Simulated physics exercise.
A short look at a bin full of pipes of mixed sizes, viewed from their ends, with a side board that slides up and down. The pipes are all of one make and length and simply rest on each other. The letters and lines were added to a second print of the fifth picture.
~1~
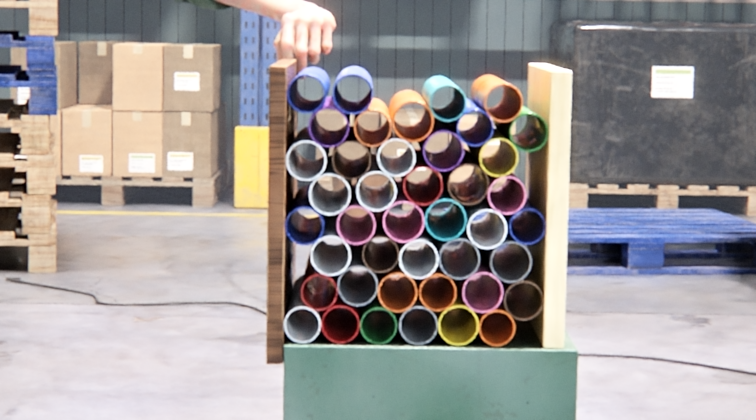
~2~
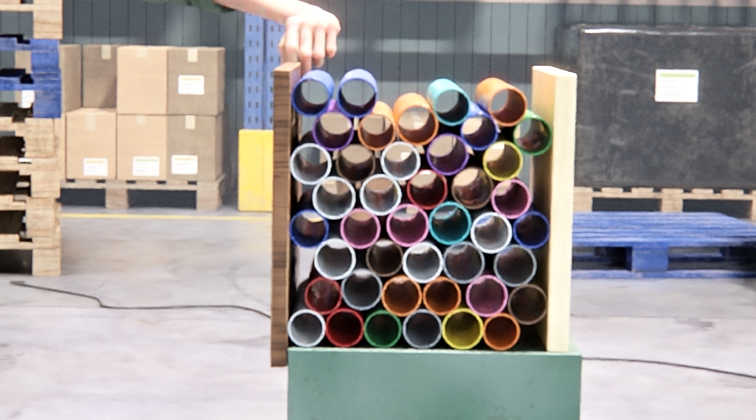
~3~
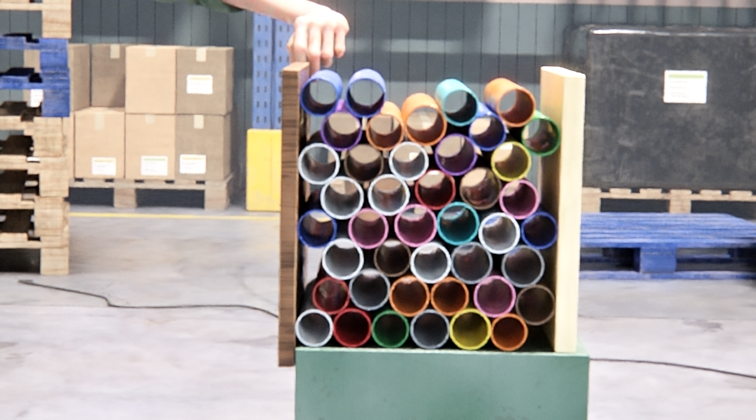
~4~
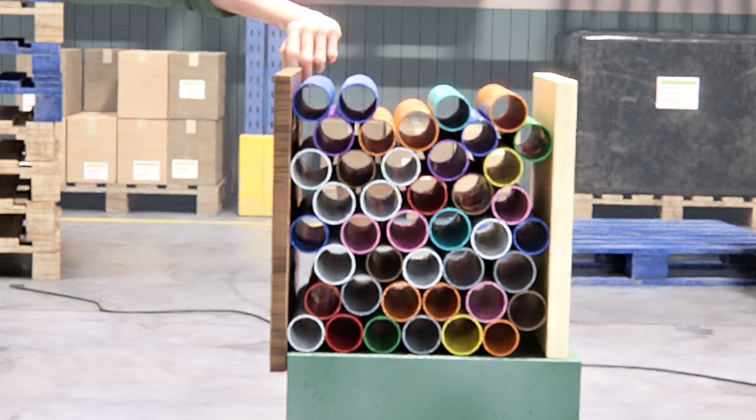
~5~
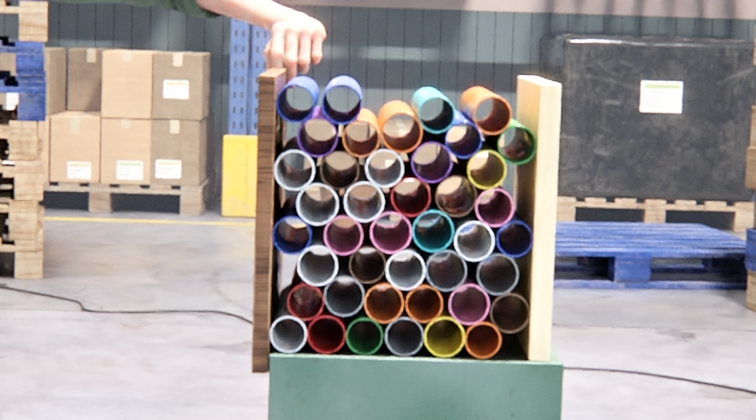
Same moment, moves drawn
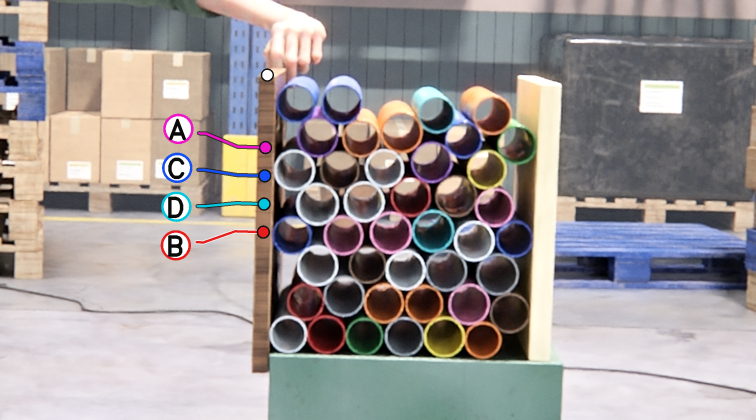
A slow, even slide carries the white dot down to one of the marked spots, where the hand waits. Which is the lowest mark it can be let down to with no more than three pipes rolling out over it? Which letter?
Mark D is as low as it can go.
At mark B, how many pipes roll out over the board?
At B the number is four.
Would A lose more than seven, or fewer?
At A, fewer than seven.
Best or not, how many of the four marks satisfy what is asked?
Three of them.
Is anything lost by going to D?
Yes, at D.
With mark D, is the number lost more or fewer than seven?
It loses fewer than seven.
On the copy, A at (266, 148); B at (263, 232); C at (265, 176); D at (264, 204); the white dot at (267, 75).
On D. First, top of the board (275, 133).
Then, top of the board (273, 201).
Finally, top of the board (273, 204), one out over the board.
By contrast, A none out over the board; B four out over the board; C one out over the board.
